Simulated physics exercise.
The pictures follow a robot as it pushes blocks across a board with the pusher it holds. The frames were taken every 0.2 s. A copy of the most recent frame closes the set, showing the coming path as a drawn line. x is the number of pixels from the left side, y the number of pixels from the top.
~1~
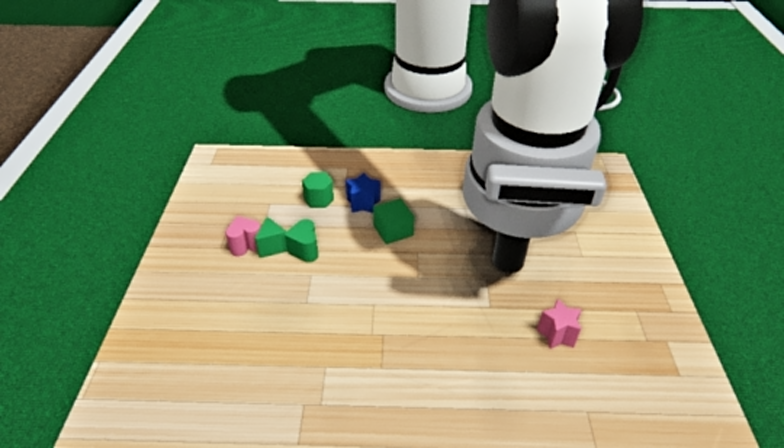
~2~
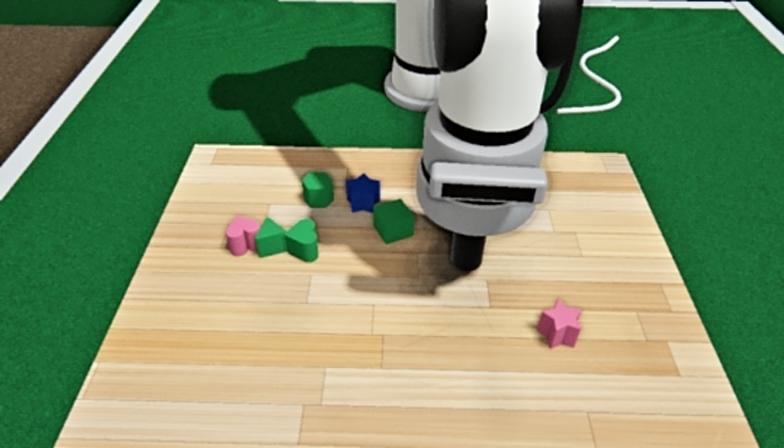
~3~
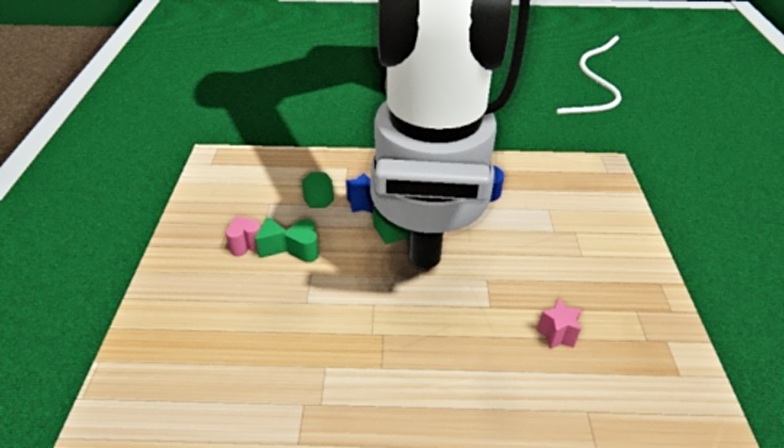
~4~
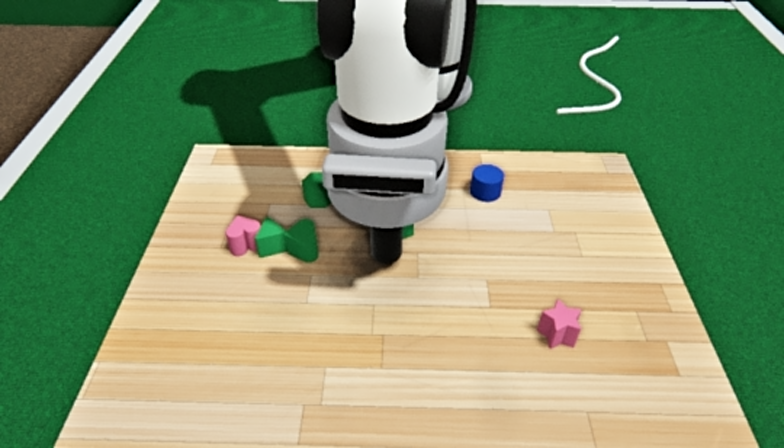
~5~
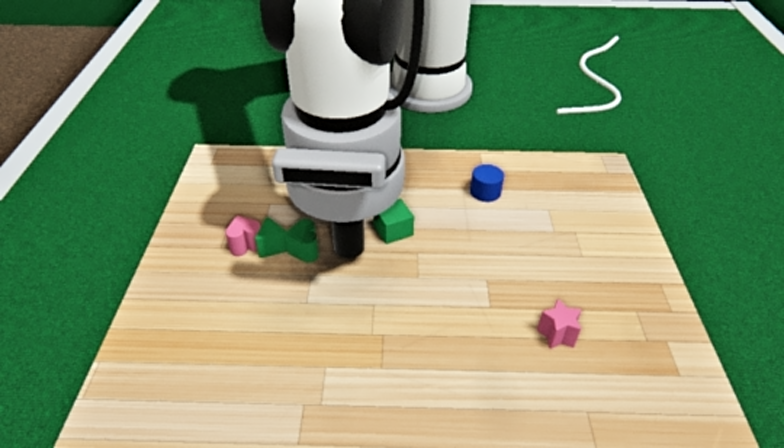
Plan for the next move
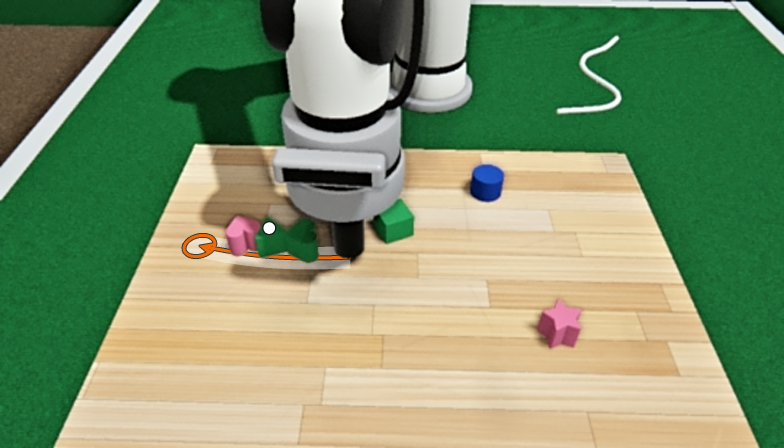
A robot arm moving its black pusher steadily left over a wooden board, passing scattered coloured blocks that stay in place.
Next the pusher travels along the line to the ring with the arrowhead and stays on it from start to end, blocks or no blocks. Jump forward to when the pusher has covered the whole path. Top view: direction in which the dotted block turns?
The block turns counter-clockwise.
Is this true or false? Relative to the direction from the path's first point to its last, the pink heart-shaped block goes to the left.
The statement is incorrect.
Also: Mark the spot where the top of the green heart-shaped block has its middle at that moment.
It is going to be at (257, 216).
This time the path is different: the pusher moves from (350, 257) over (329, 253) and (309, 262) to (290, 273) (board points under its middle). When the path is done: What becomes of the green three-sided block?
It's moved.
The drawn path runs from (350, 257) over (298, 258) and (247, 254) to (199, 246); the dot is on the green three-sided block.
On the path given first. One third of the way, pusher at (296, 249); pink heart-shaped block at (233, 224), turned 20° anticlockwise; green three-sided block at (258, 213), turned 40° anticlockwise; green heart-shaped block at (277, 225), turned 55° clockwise.
Two thirds of the way, pusher at (244, 245); pink heart-shaped block at (222, 220), turned 50° anticlockwise; green three-sided block at (247, 202), turned 25° anticlockwise; green heart-shaped block at (257, 216), turned 115° clockwise.
At the end, pusher at (197, 237); pink heart-shaped block at (200, 208), turned 30° clockwise; green three-sided block at (247, 202), turned 25° anticlockwise; green heart-shaped block at (257, 216), turned 115° clockwise; green square piece not moved.
